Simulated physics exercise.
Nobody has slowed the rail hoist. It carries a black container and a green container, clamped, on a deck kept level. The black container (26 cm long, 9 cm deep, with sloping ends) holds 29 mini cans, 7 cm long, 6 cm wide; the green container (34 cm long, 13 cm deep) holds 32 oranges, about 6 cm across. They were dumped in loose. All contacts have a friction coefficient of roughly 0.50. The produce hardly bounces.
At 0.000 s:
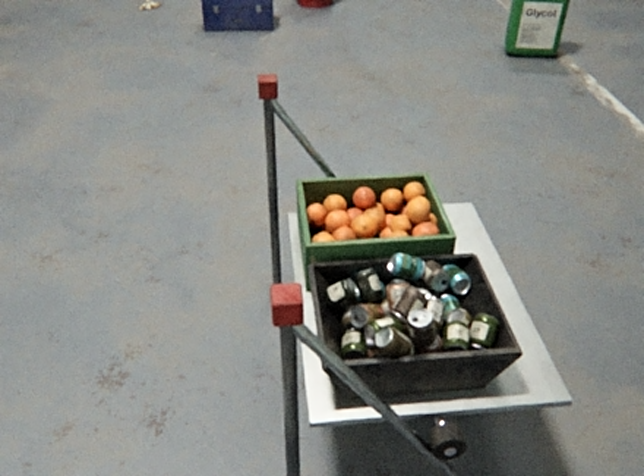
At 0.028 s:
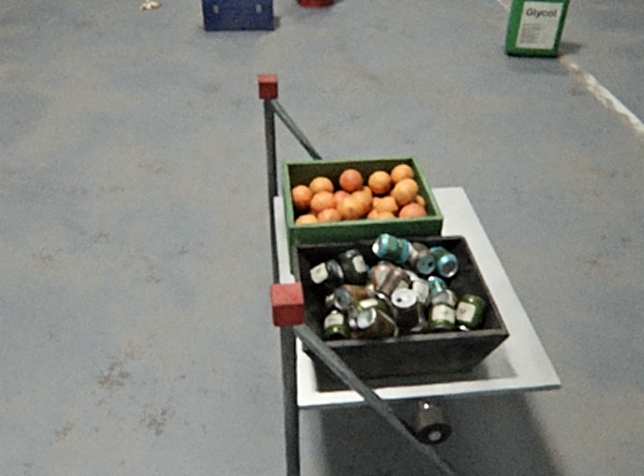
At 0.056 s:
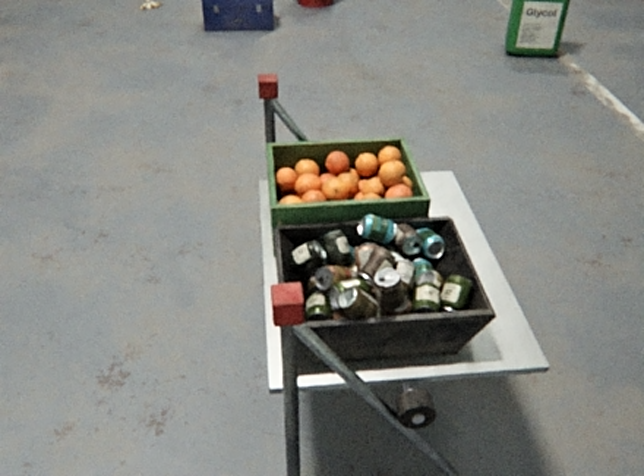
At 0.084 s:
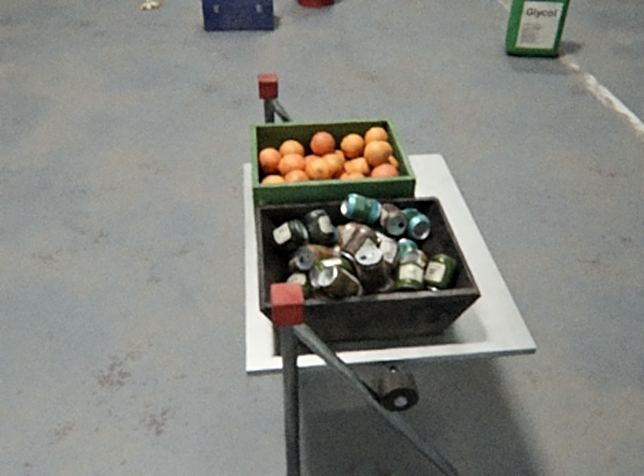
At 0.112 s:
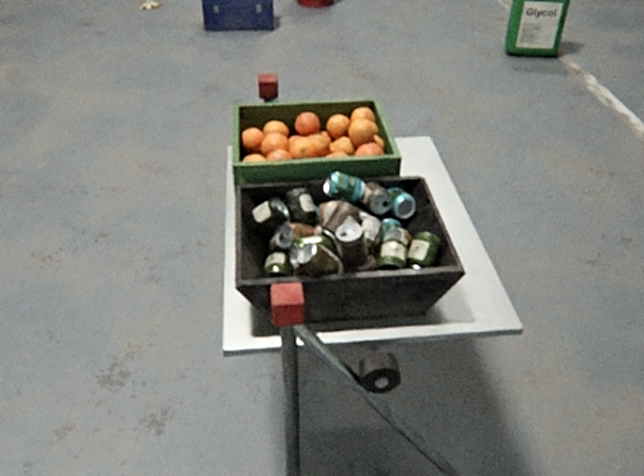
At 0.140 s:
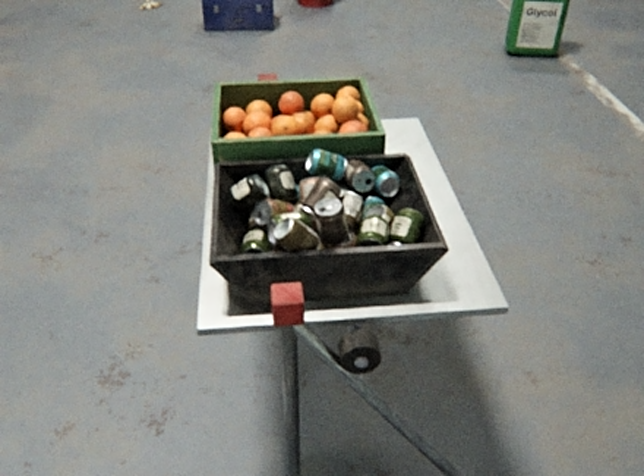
White deck carrying a green container of oranges and a black container of mini cans sliding steadily up and left.
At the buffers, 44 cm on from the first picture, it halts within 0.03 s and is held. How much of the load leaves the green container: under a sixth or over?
Over a sixth of the oranges leave the green container.
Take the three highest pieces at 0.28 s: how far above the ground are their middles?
Some 96 cm up.
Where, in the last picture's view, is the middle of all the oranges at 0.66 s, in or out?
Near (211, 113).
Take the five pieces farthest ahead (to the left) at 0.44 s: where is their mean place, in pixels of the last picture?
Near (29, 99).
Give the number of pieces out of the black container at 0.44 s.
Out by then, roughly: Black container 25.
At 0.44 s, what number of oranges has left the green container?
Roughly 8 of them.
After 0.16 s, braking begins.
After 0.28 s, black container 25 in, 4 out and green container 32 in, 0 out.
After 0.44 s, black container 4 in, 25 out and green container 24 in, 8 out.
After 0.66 s, black container 0 in, 29 out and green container 19 in, 13 out.
When it is over (at 1.21 s), black container 0 in, 29 out and green container 18 in, 14 out. Asked share, 14 of 32, 44 per cent.
